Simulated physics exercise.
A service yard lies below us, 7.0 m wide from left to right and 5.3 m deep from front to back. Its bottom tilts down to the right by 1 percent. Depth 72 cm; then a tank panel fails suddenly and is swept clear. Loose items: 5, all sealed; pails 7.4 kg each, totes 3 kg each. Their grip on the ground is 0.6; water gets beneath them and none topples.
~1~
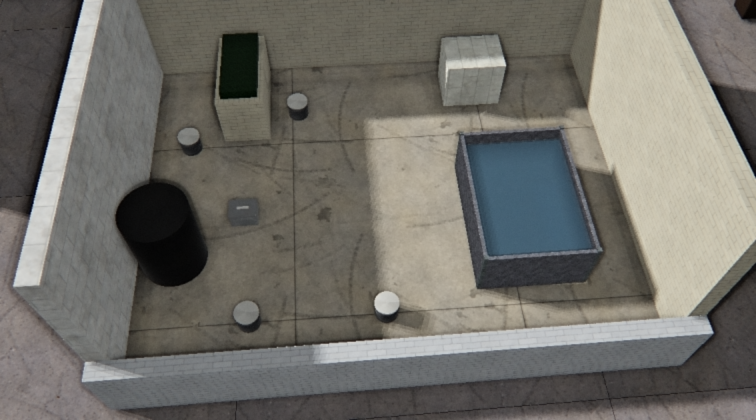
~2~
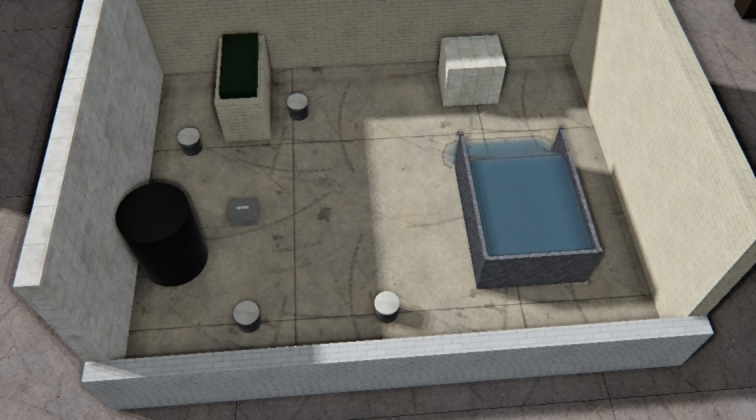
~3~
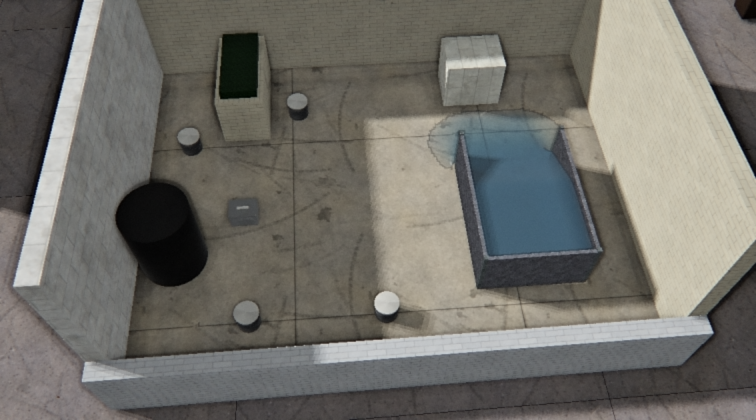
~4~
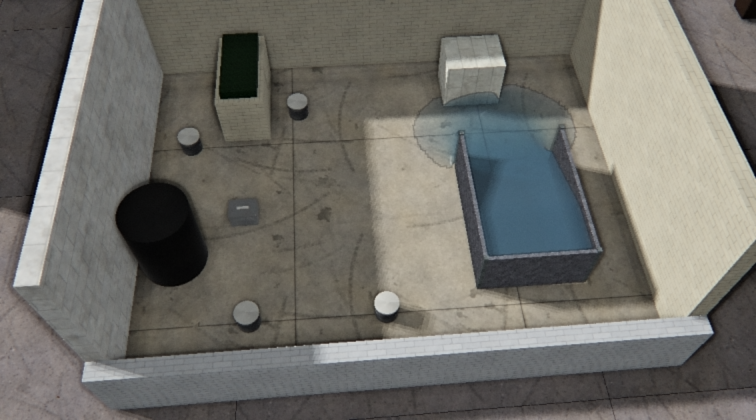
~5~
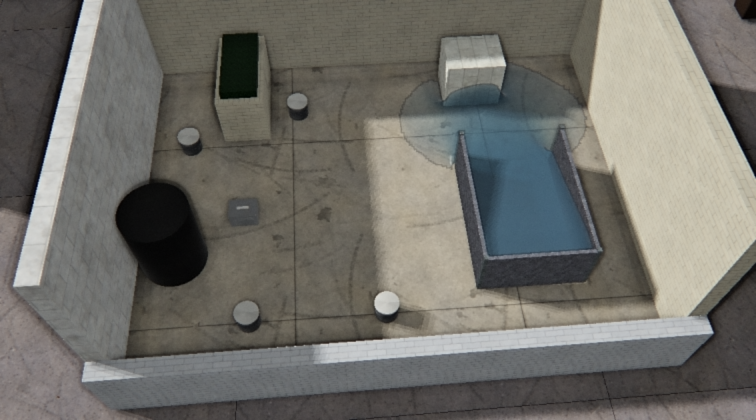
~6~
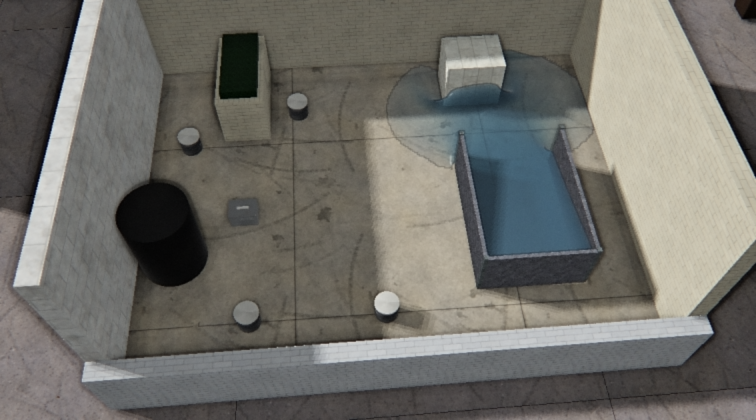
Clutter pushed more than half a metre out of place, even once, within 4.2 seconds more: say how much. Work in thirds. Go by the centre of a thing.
The share is between one third and two thirds.
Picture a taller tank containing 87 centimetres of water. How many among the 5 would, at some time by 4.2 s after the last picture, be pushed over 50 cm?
You'd get 2 in that case.
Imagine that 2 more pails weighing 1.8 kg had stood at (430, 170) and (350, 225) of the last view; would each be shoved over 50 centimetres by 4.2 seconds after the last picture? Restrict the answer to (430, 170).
That one ends up within it.
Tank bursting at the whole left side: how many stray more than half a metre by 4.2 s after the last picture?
That gives 5 of them.
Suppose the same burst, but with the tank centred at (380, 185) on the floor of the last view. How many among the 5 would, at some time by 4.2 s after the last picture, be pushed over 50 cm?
The answer would then be 2.
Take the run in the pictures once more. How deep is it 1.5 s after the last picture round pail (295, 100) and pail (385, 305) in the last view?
Around 6 cm and 0 cm.
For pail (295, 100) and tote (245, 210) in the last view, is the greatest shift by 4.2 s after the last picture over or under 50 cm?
The first one is overshooting and the second one is overshooting.
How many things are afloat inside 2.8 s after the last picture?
By my count, 0.
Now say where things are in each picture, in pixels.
In the first picture, a pail at (297, 101), on the bottom; a pail at (387, 303), on the bottom; 2.9 m2 under water; 0 of 5 have shifted.
In the second picture, a pail at (297, 101), on the bottom; a pail at (387, 303) rests on the ground; 3.7 m2 under water; 0 of 5 have shifted.
In the third picture, a pail at (297, 101) rests on the ground; a pail at (387, 303), on the bottom; 4.9 m2 under water; 0 of 5 have shifted.
In the fourth picture, a pail at (297, 101), on the bottom; a pail at (387, 303) rests on the ground; 6.1 m2 under water; 0 of 5 have shifted.
In the fifth picture, a pail at (297, 101), on the bottom; a pail at (387, 303) rests on the ground; water covers 7.3 m2; 0 of 5 have shifted.
In the sixth picture, a pail at (297, 101) rests on the ground; a pail at (387, 303), on the bottom; water covers 8.5 m2; 0 of 5 have shifted.
Then, 0.4 s after the last picture 0 of 5 are over 50 cm from their spots; 0 afloat.
Then, 1.5 s after the last picture 0 of 5 are over 50 cm from their spots; 0 afloat.
Then, 2.8 s after the last picture 1 of 5 are over 50 cm from their spots; 0 afloat.
Then, 4.2 s after the last picture 2 of 5 are over 50 cm from their spots, and 2 have been at some point; 0 afloat.
